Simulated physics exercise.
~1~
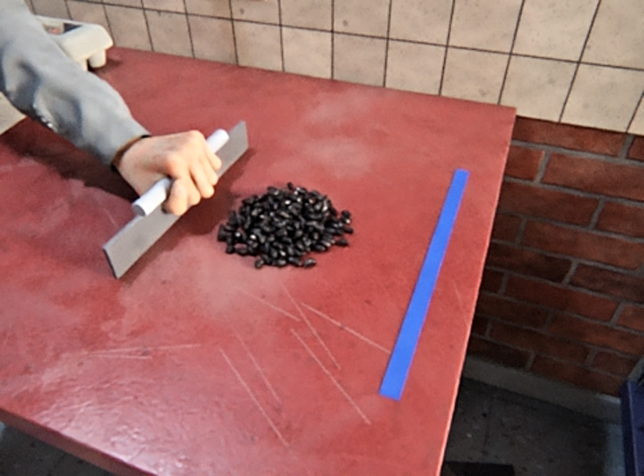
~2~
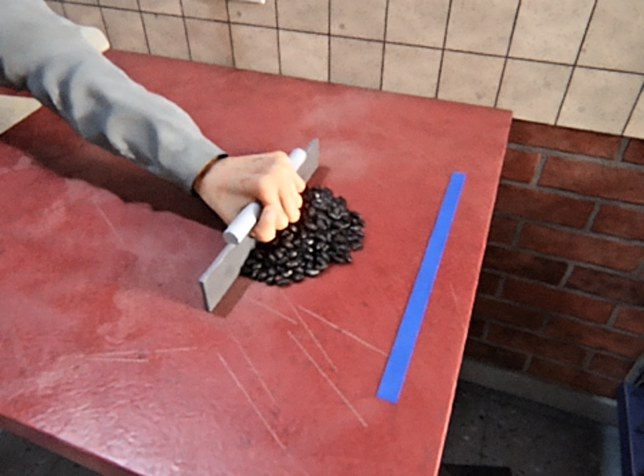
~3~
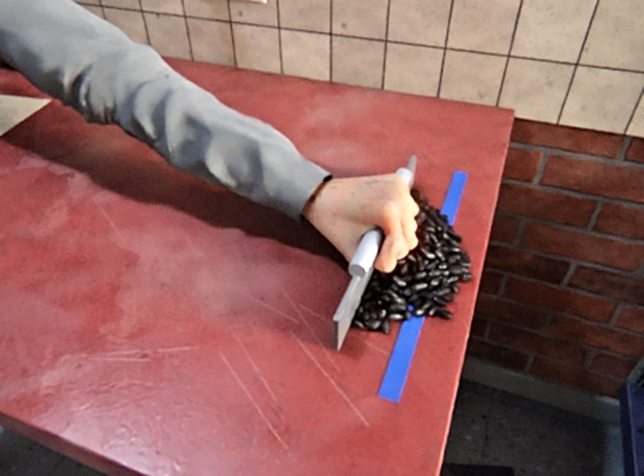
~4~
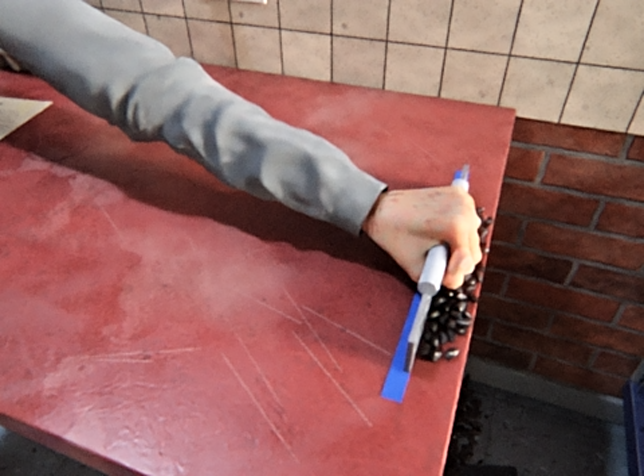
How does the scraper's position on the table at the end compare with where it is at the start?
At the start the scraper is on the left part of the table, to the left of the black heap and well away from the tape. By the end it is far to the right and slightly lower in view, at the blue tape near the table's right edge.
